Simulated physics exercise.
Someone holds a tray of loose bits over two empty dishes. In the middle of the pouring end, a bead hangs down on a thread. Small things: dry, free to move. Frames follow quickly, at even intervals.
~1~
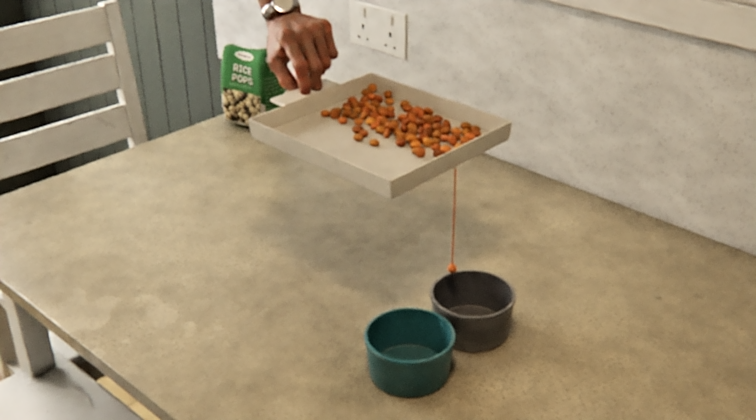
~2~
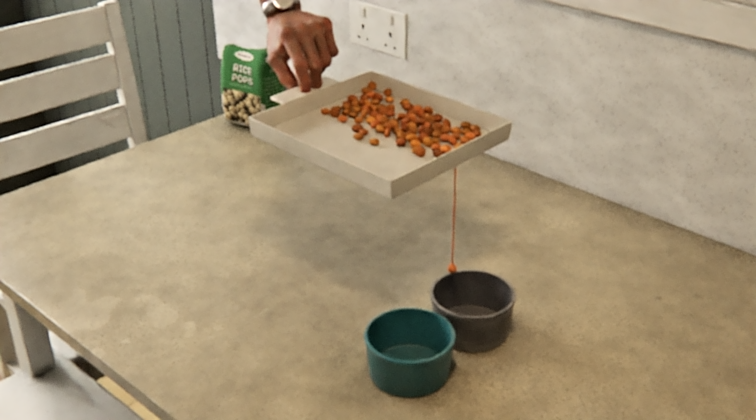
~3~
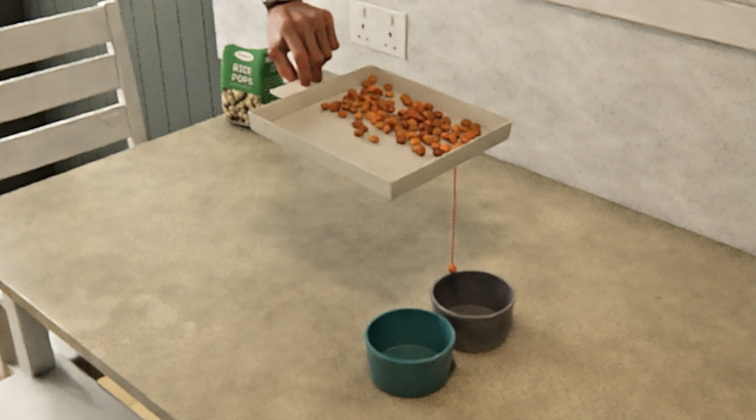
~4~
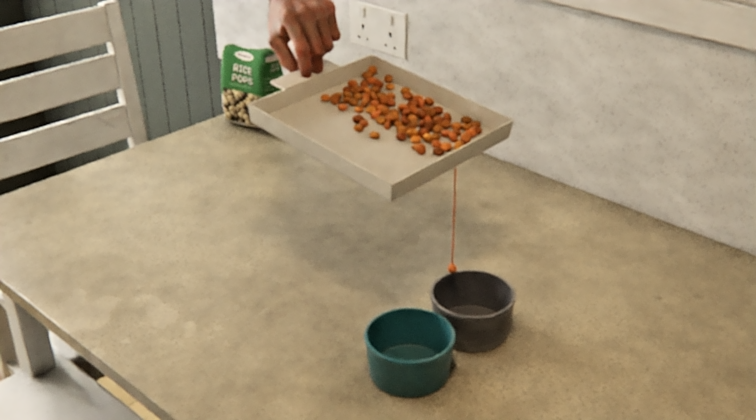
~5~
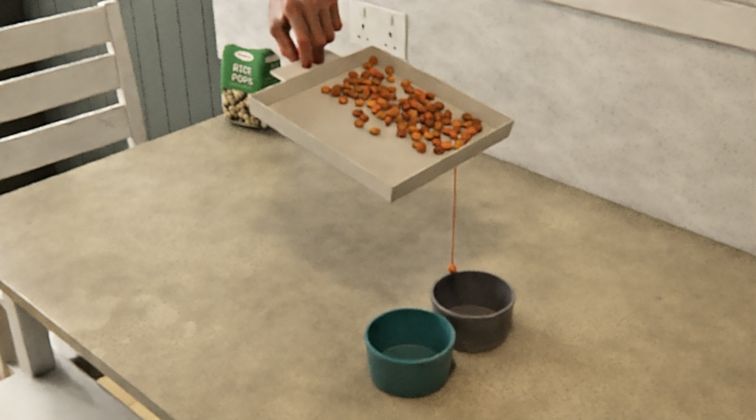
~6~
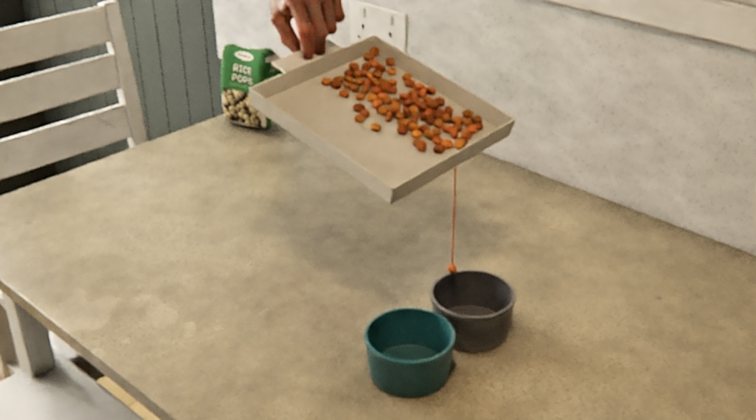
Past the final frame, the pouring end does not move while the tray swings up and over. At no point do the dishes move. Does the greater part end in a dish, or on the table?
In the end the dishes save the greater share of it.
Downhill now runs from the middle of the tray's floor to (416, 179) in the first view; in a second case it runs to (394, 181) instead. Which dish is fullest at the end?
In turn: Left; the dish on the left.
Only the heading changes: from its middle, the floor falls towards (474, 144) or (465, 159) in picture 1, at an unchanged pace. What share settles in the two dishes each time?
Shares, approx.: 0 %, then 20 %.
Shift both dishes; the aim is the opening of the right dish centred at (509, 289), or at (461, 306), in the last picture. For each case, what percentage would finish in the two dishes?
80 and 70 in a hundred.
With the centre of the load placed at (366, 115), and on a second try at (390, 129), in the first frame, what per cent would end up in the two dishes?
Respectively 80 and 70 per cent.
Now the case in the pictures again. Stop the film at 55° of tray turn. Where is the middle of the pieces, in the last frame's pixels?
(446, 141).
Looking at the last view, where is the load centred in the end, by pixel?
Centre at rest, last view: Approx. (460, 336).
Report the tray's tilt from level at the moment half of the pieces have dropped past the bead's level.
Roughly 110°.
Shortly afterwards, tray tipped steeply; the whole lot on the tray.
Next, tray tipped right over; near two thirds on the tray; a little in the left dish; a little in the right dish; a little outside both; a little in the air.
Some moments later, tray tipped past a quarter turn; near a third in the left dish; near half in the right dish; near a quarter outside both.
In the end, tray tipped past a quarter turn; near a third in the left dish; near half in the right dish; near a quarter outside both.
